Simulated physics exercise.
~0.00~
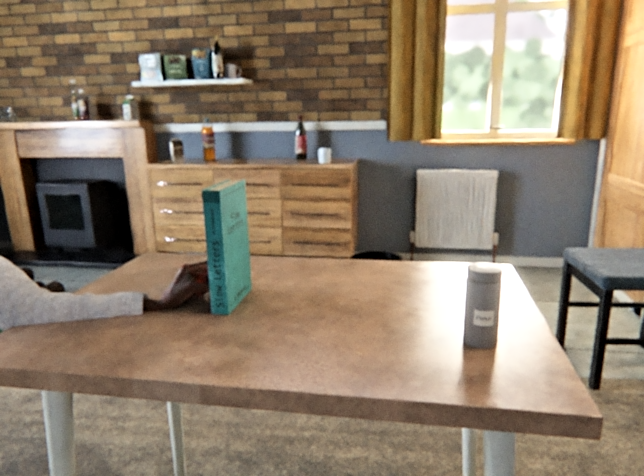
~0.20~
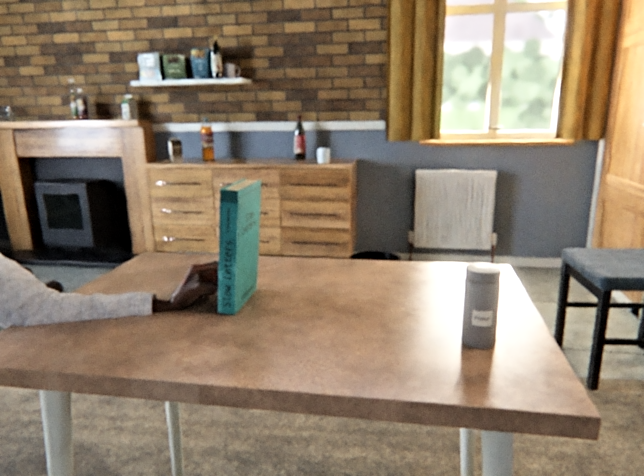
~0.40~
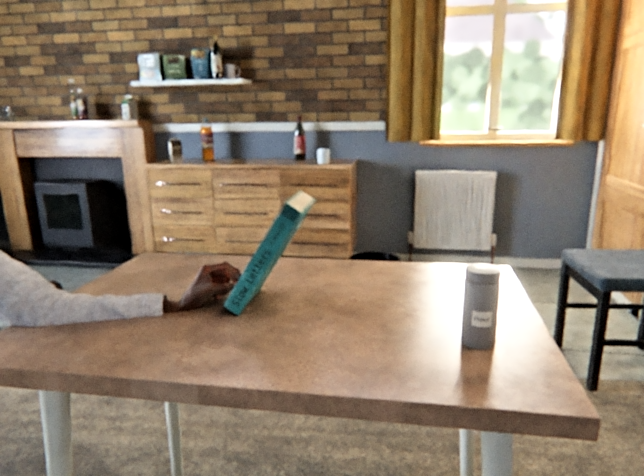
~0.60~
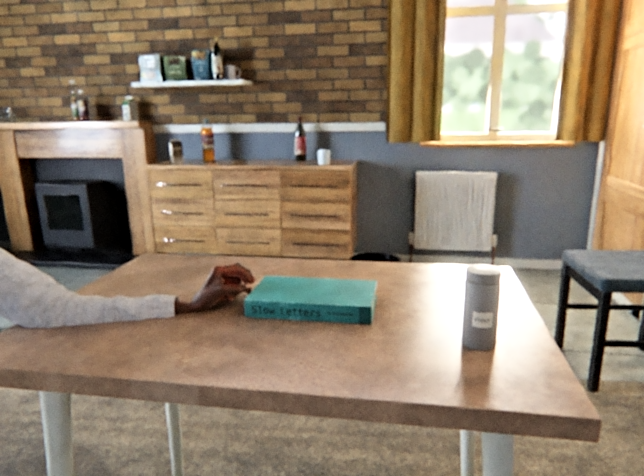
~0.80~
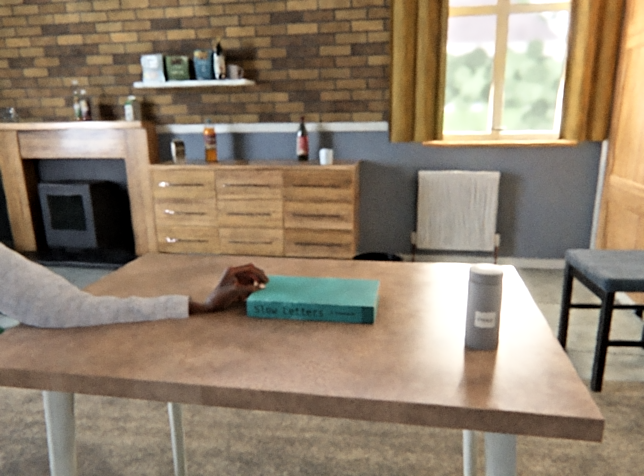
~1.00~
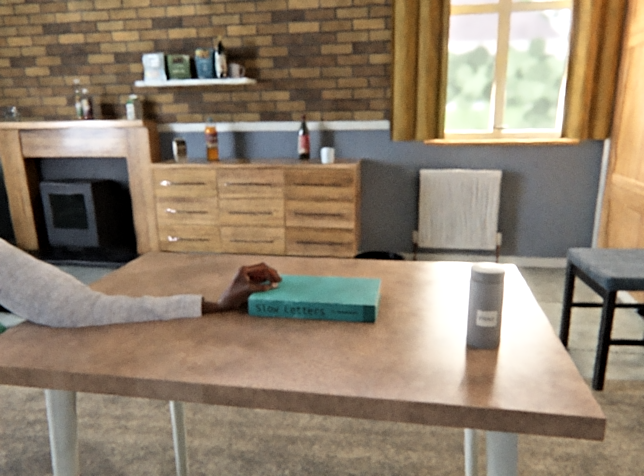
A hand reached in from the left and pushed an upright turquoise book on a table until it leaned to the right and tipped over onto its side, where it stayed lying near the hand while the grey jar remained standing to the right.
